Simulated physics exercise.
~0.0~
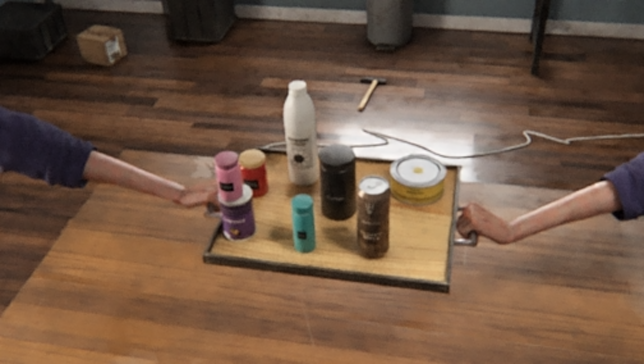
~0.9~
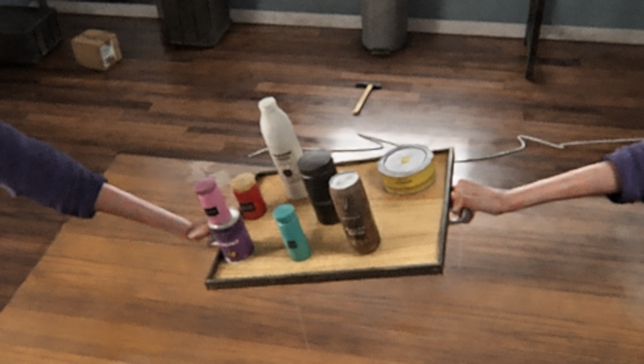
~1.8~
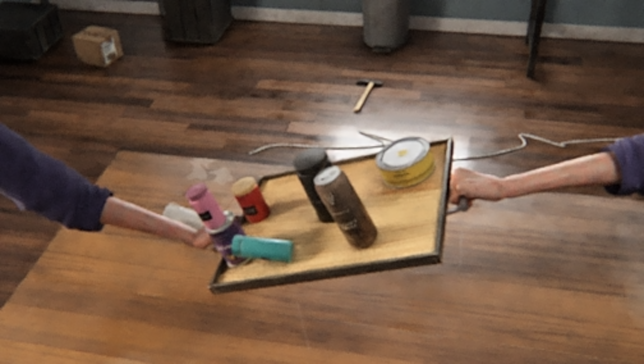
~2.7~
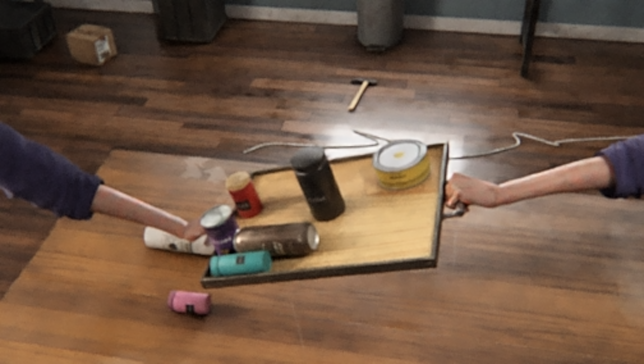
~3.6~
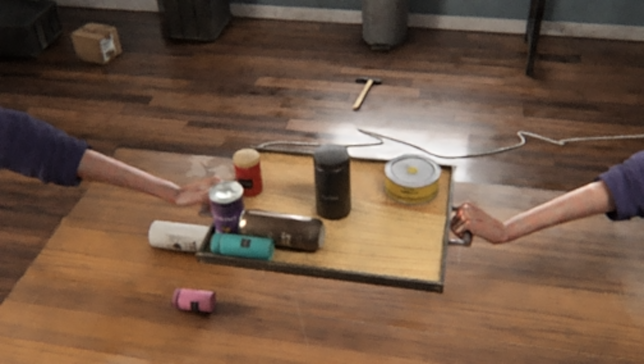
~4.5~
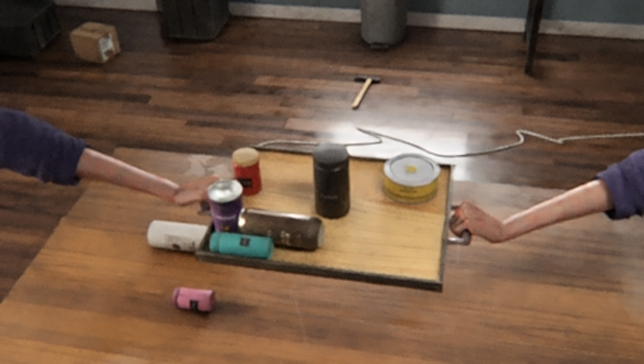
Two hands tip a tray left, toppling four containers, two falling off, then level it.
